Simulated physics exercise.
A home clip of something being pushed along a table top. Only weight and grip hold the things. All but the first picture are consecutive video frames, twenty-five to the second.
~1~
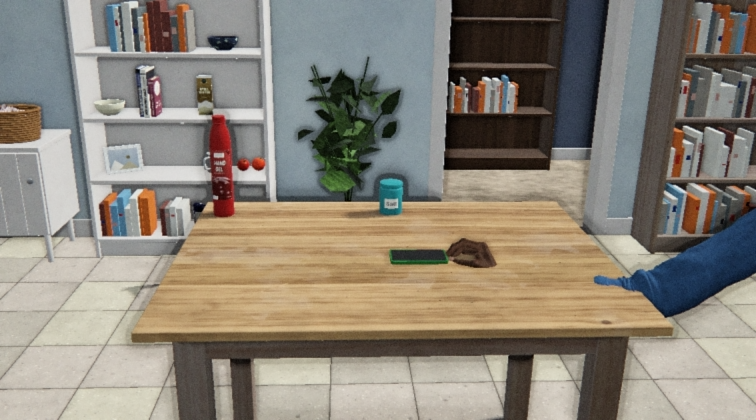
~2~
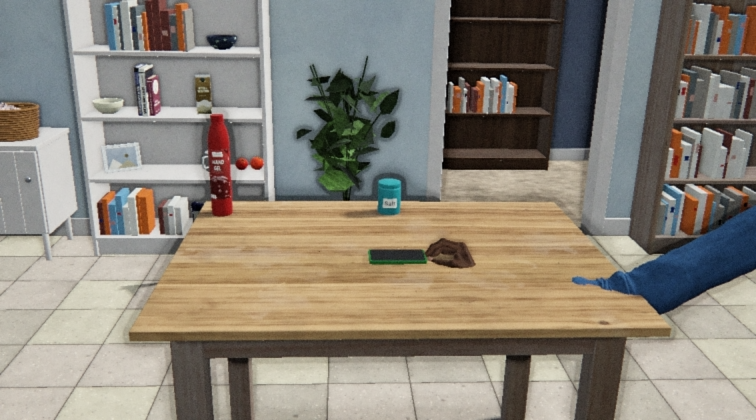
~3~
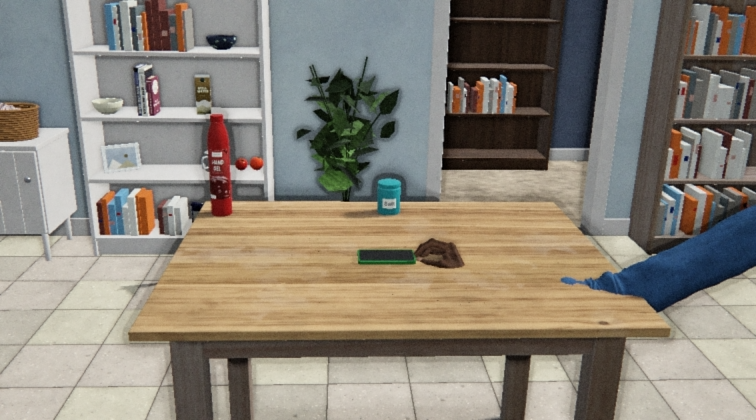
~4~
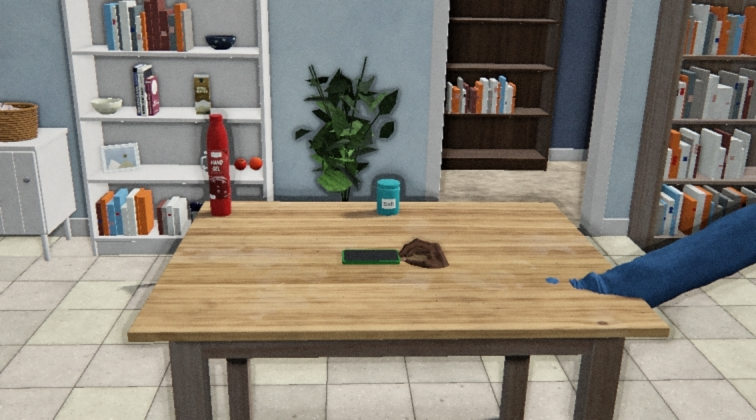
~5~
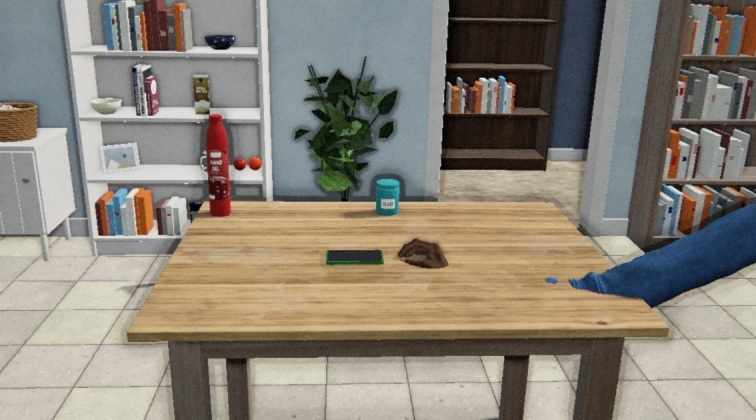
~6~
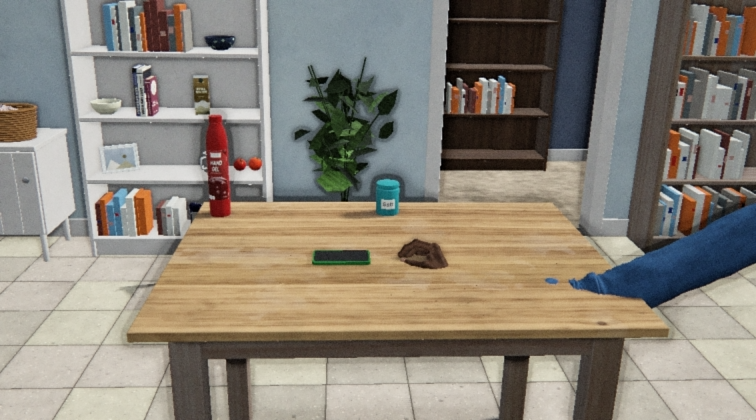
In a room lined with bookshelves, a brown, hand-like shape pushes a dark, green-edged phone leftward across a wooden table as a blue-sleeved arm at right shifts the same way. The shape and arm then stay still while the phone slides a little farther left, opening a gap between phone and shape.
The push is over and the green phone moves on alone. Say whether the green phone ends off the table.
The green phone is still on the table.
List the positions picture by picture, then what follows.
The first frame shows under the hand; green phone (418, 257).
The second frame shows under the hand; green phone (397, 257).
The third frame shows under the hand; green phone (386, 257).
The fourth frame shows green phone (371, 257).
The fifth frame shows green phone (354, 257) moved a little.
The sixth frame shows green phone (341, 257) moved a little.
Then, 0.10 s later than the last frame, green phone moved about its own width near (319, 257).
Then, 0.20 s later than the last frame, green phone moved about its own width near (312, 258).
When it is over, moved from the start, green phone. End places, in pixels of the last picture, green phone near (312, 257).
